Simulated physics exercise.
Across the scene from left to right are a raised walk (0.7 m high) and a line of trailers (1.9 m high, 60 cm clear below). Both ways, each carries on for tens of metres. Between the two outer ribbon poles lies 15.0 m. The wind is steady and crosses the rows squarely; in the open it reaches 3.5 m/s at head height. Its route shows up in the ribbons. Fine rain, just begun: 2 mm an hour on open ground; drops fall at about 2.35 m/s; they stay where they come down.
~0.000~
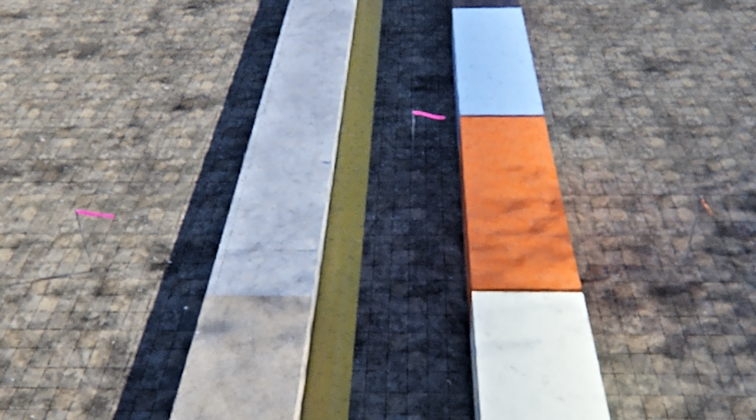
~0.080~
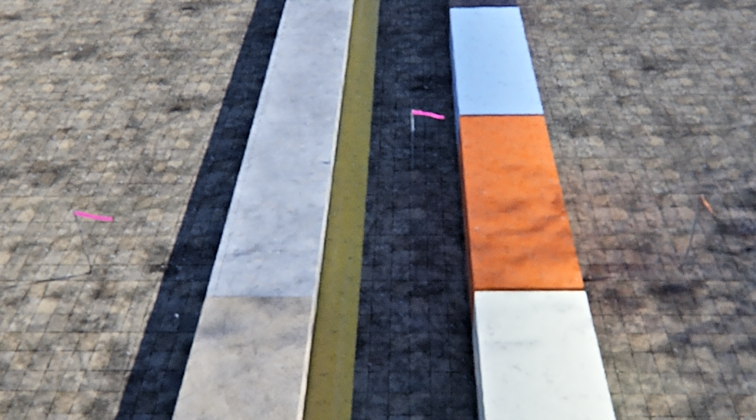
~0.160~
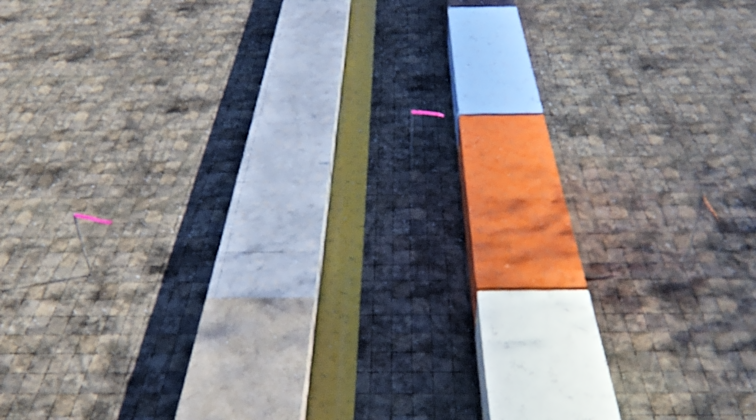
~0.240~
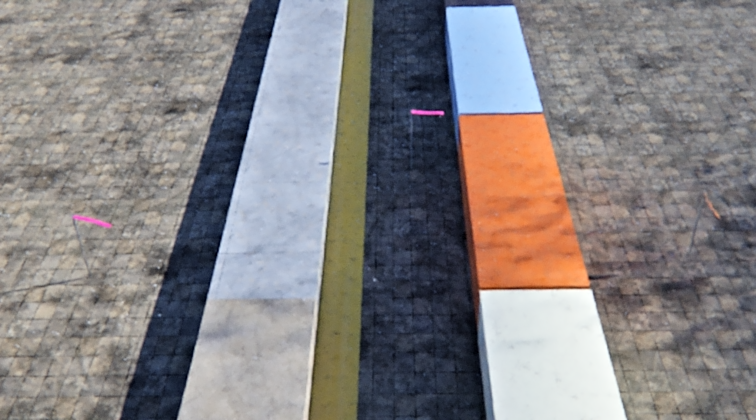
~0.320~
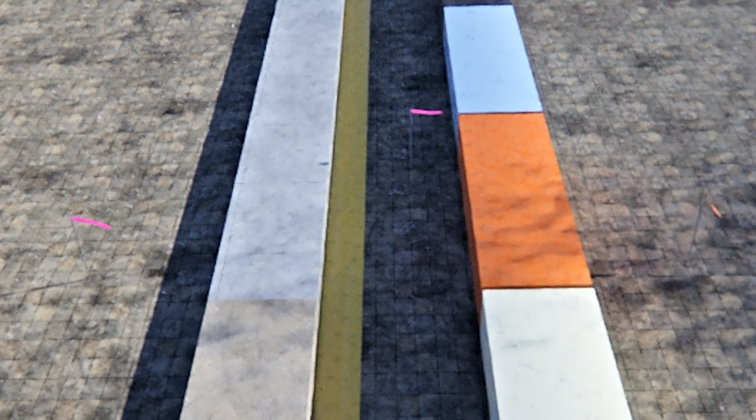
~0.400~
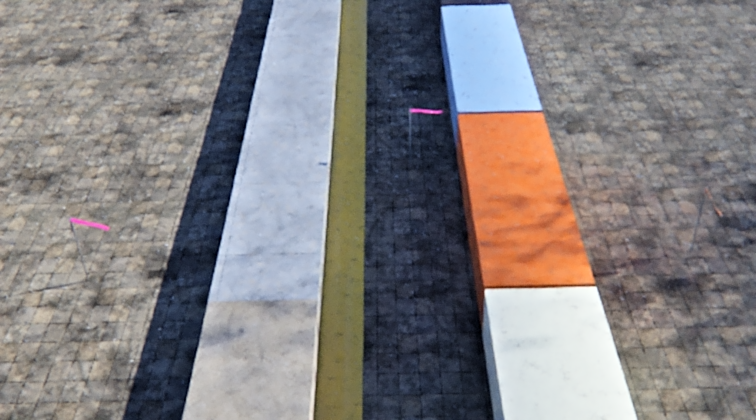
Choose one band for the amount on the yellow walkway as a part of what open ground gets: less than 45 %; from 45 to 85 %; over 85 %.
I would say from 45 to 85 %.
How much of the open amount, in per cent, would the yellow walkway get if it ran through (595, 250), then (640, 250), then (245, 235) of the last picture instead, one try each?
Going place by place, it's about 60, 90 and 90 %.
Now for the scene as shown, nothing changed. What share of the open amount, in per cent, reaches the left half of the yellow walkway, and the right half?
40 % left, 100 % right.
10 minutes on, 0.2 mm on the yellow walkway, 0.3 mm in the open.
30 minutes on, 0.7 mm on the yellow walkway, 1.0 mm in the open.
60 minutes on, 1.4 mm on the yellow walkway, 2.0 mm in the open, so the yellow walkway has 70 % of the open amount; the left half of it has 39 %, the right half 101 %.
